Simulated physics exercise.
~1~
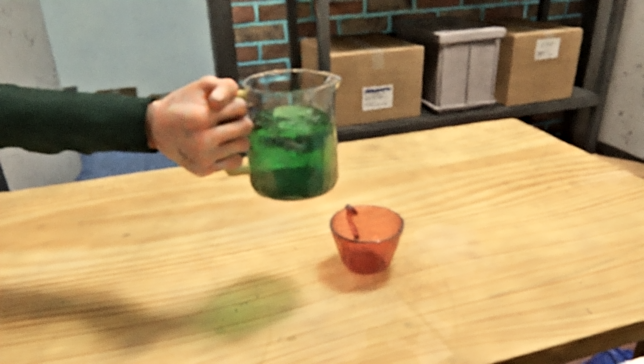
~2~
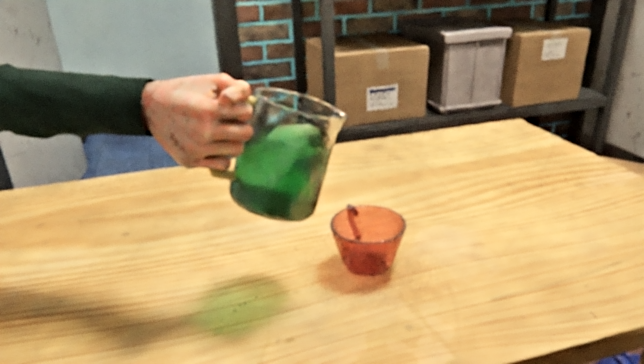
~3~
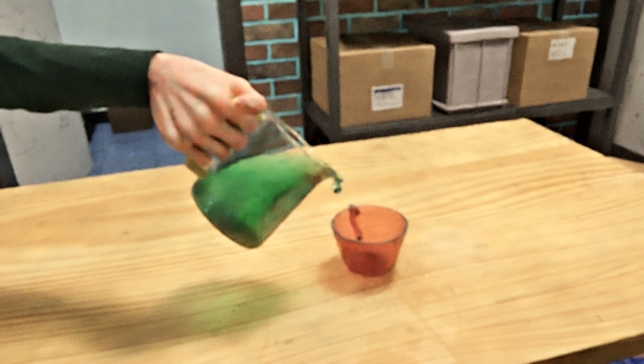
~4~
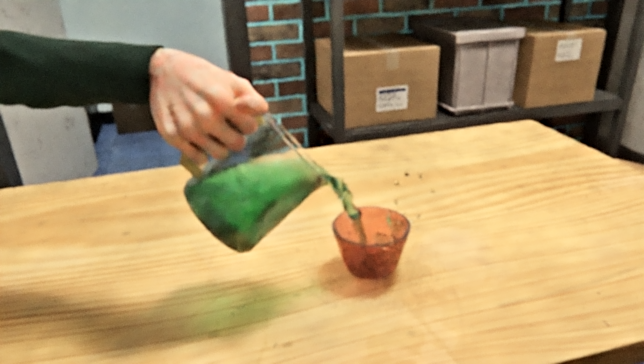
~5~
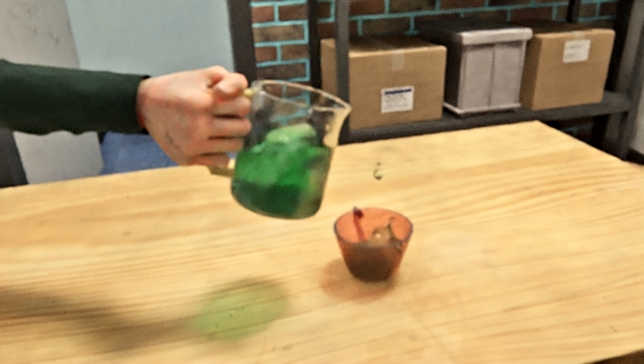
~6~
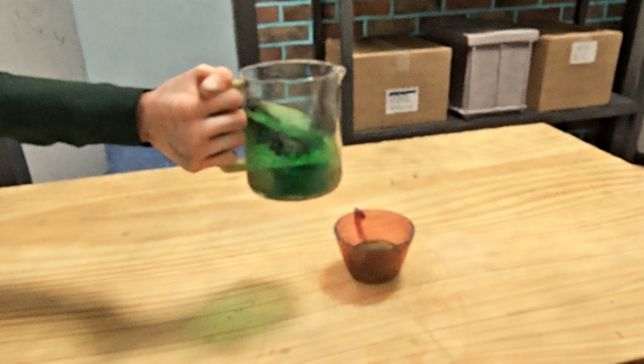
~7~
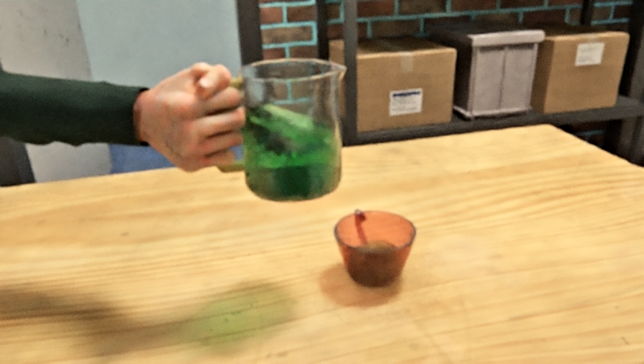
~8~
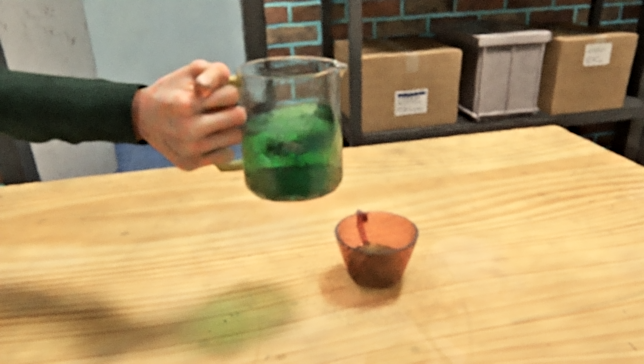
A hand in a dark green sleeve holds a clear glass jug of green liquid above a pale wooden table, seen from slightly above as the view drifts gently sideways. To its right sits a small translucent red cup, with boxes on a dark shelf and a brick wall behind. The hand tips the jug steadily to the right until a thin green stream runs from its spout into the cup, scattering a few drops. It then swings the jug back upright and holds it still, mostly full, while the cup stays put with some liquid inside, looking darker.
